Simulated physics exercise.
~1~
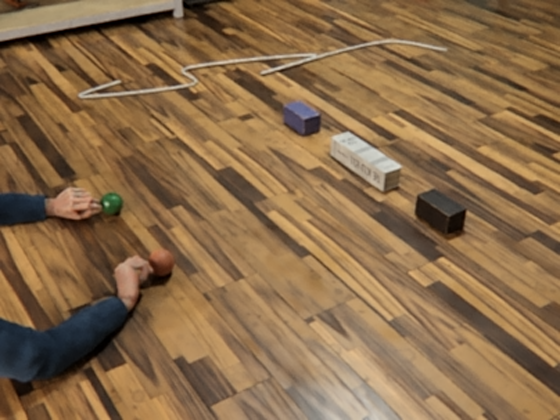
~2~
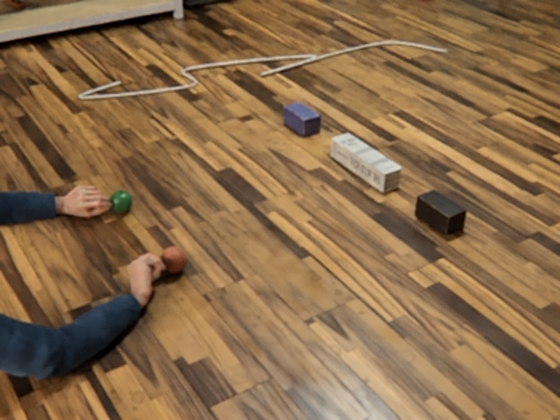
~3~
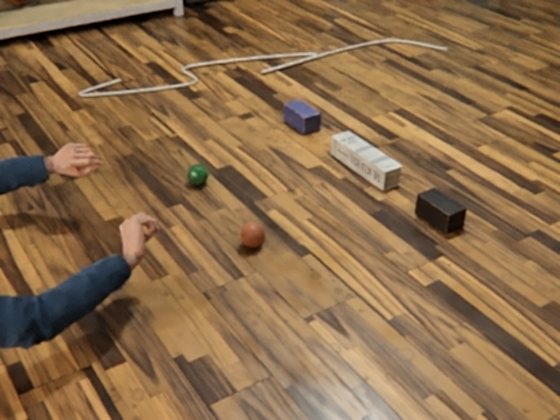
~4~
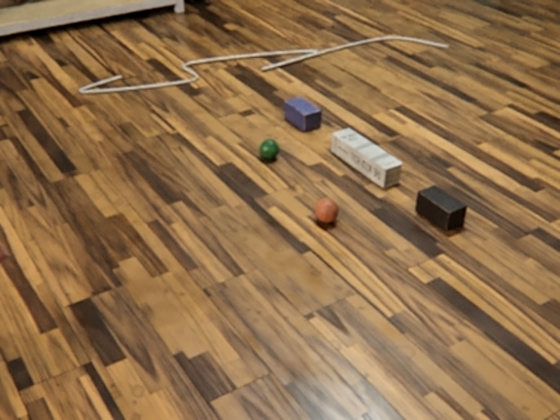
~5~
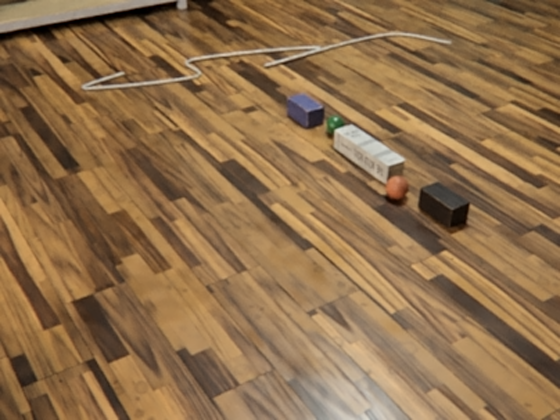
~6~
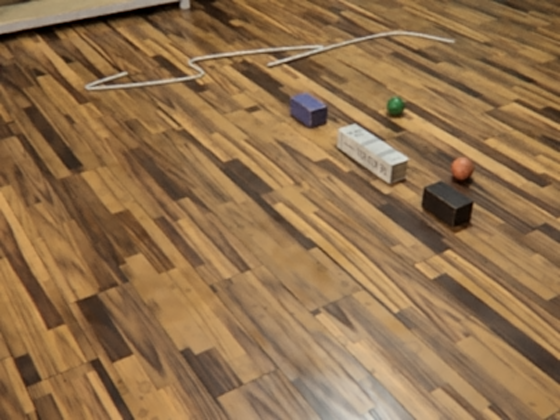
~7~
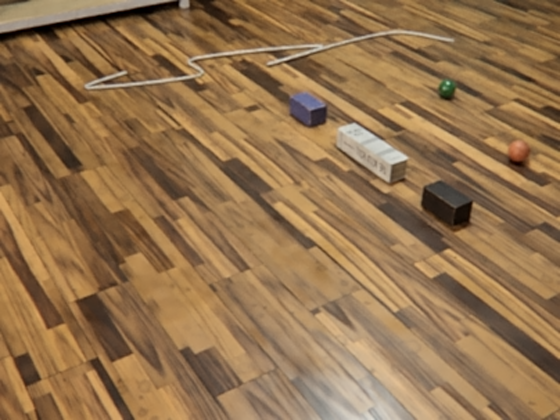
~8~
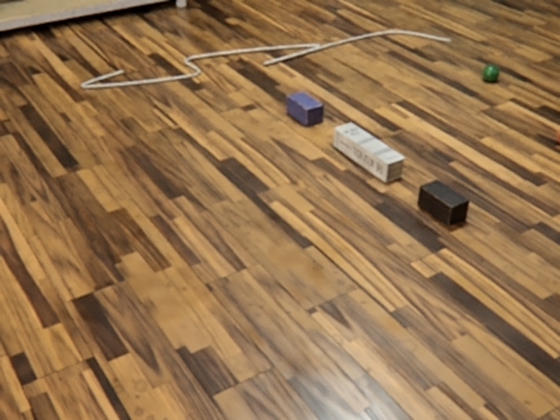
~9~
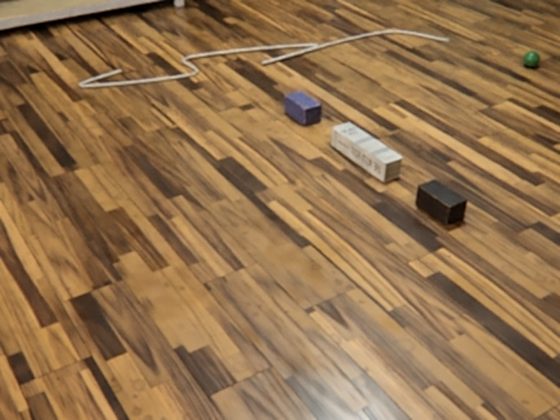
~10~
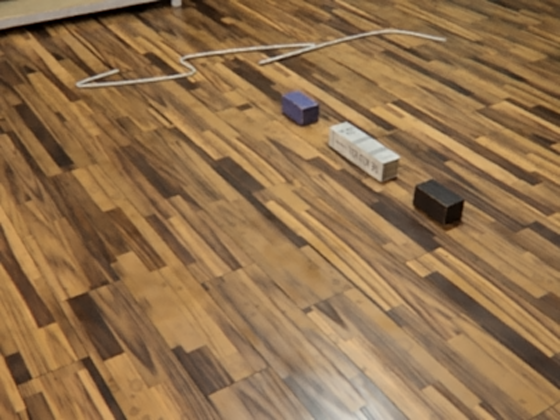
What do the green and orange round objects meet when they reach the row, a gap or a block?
Both meet a gap. The green one rolls between the blue and white blocks, and the orange one rolls between the white and black blocks.
The clip shows two hands rolling a green round object and an orange one across a wooden floor toward a row of blue, white and black blocks; both pass through the gaps and roll out of view on the right, leaving the blocks in place.
